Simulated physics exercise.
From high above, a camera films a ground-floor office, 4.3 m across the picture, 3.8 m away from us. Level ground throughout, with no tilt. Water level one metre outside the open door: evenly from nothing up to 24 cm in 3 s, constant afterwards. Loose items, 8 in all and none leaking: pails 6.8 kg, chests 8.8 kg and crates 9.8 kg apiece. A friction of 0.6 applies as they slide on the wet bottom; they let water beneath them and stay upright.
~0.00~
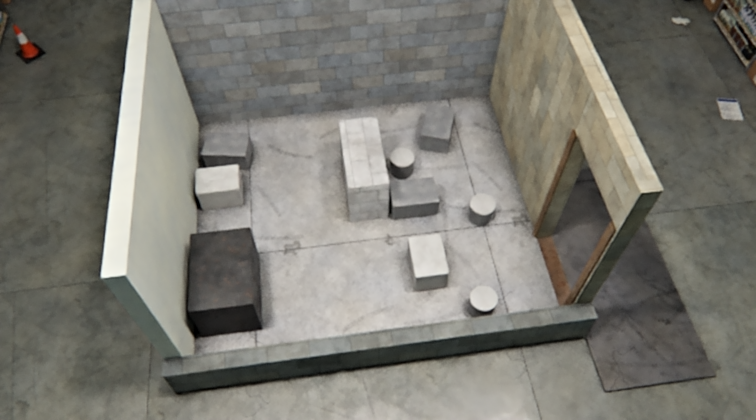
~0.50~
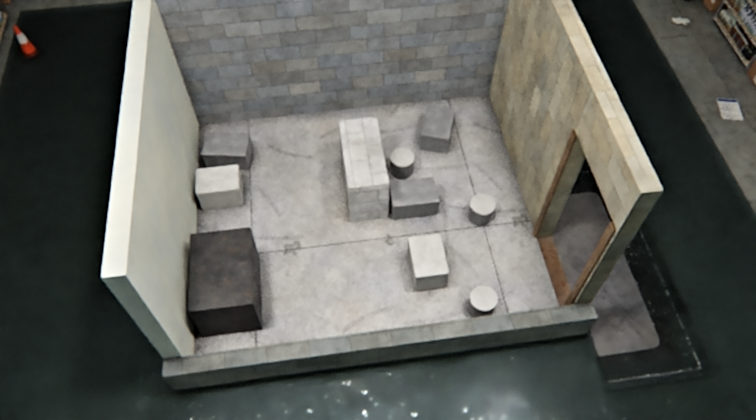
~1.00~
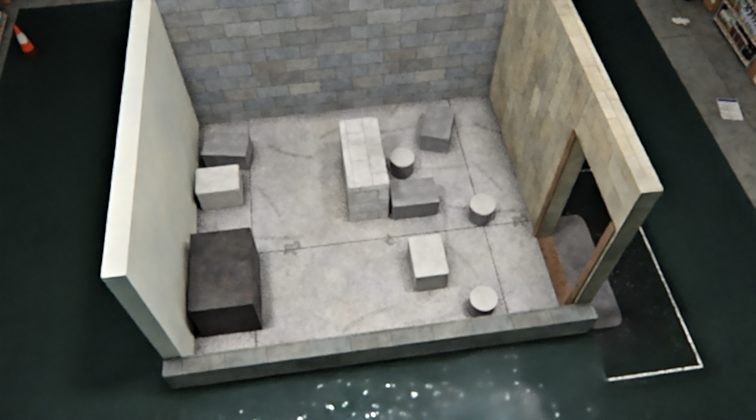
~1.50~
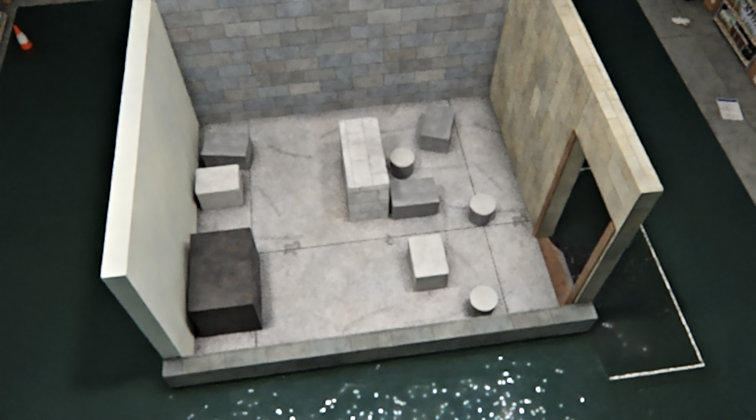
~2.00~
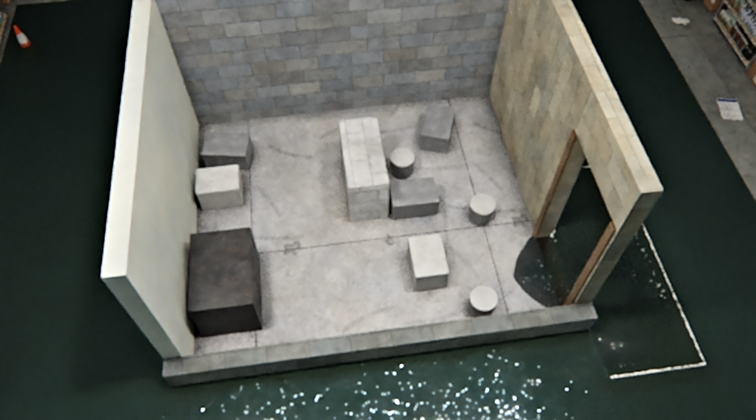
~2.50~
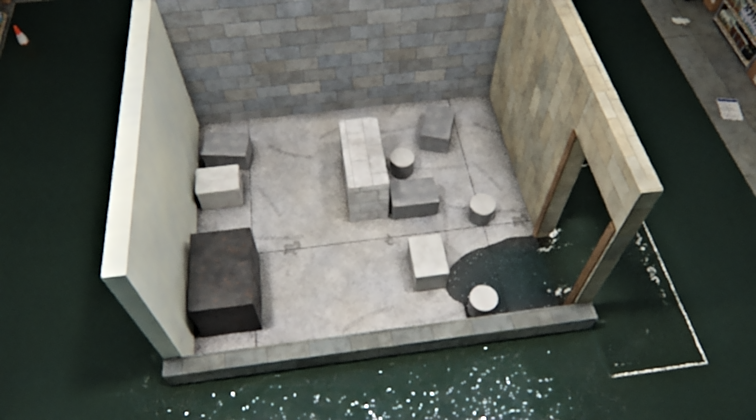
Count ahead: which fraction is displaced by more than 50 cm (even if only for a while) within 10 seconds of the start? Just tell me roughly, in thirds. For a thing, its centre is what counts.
A fair number move that far, a third to two thirds.
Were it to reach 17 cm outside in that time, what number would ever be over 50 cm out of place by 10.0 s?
That would make 4 of them.
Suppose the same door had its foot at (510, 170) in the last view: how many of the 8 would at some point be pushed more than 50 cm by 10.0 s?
Result: 6.
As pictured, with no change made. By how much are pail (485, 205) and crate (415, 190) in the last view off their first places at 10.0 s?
First 0 cm, then 30 cm.
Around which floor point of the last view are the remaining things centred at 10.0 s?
I'd put it around (365, 184).
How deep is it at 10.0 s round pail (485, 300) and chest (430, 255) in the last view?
I'd put it at 14 cm and 6 cm respectively.
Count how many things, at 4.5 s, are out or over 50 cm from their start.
By my reckoning, 2.
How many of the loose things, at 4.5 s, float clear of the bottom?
Just then, the number is 0.
After 3.5 s 0 of 8 are over 50 cm from their spots; 0 afloat.
After 4.5 s 2 of 8 are over 50 cm from their spots; 0 afloat.
After 7.0 s 3 of 8 are over 50 cm from their spots; 4 afloat.
After 10.0 s 4 of 8 are over 50 cm from their spots, and 4 have been at some point; 5 afloat.
